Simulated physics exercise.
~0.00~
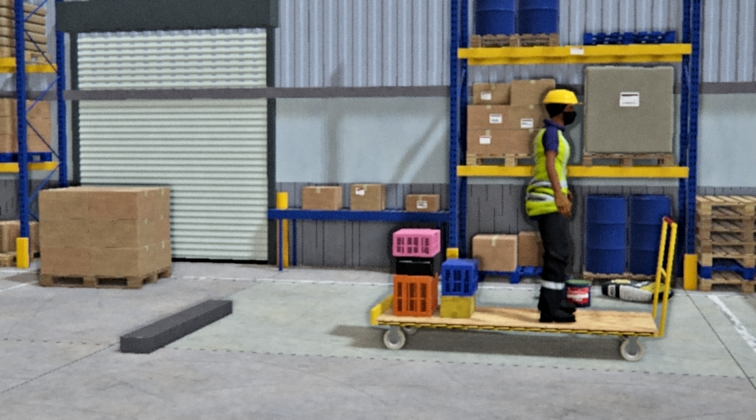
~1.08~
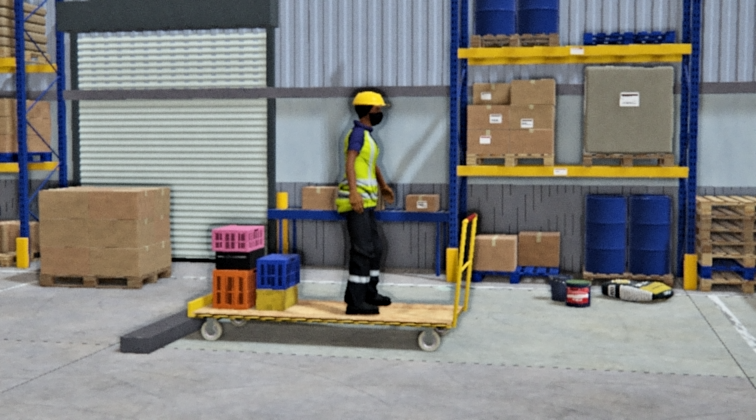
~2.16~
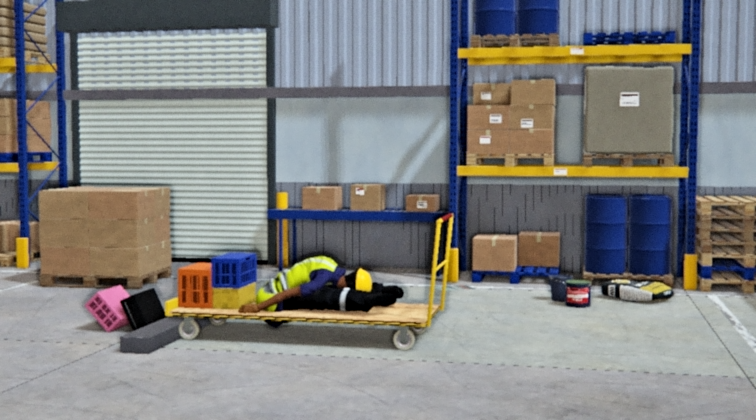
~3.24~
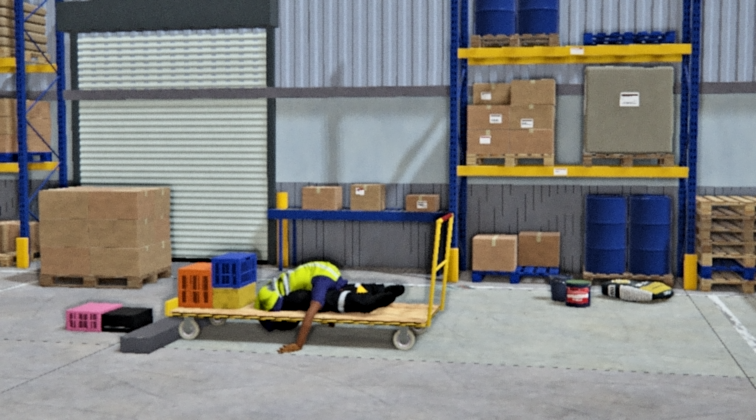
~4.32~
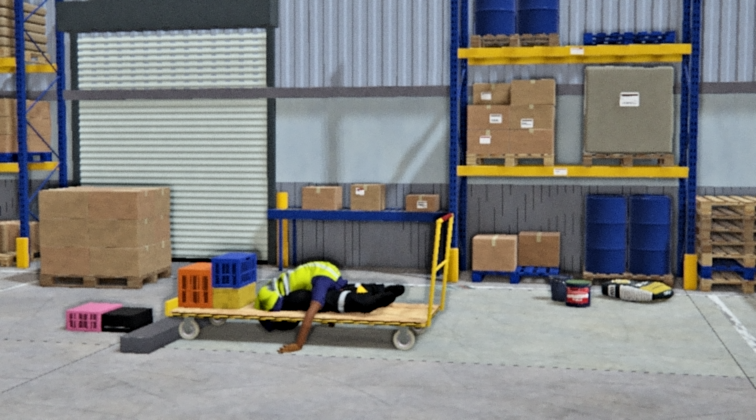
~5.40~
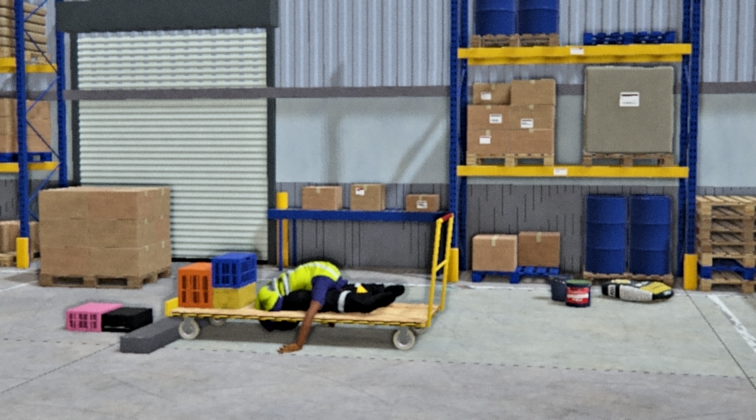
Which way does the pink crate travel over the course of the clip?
The pink crate travels to the left, riding on the trolley and then falling off its front end onto the floor beyond the kerb.
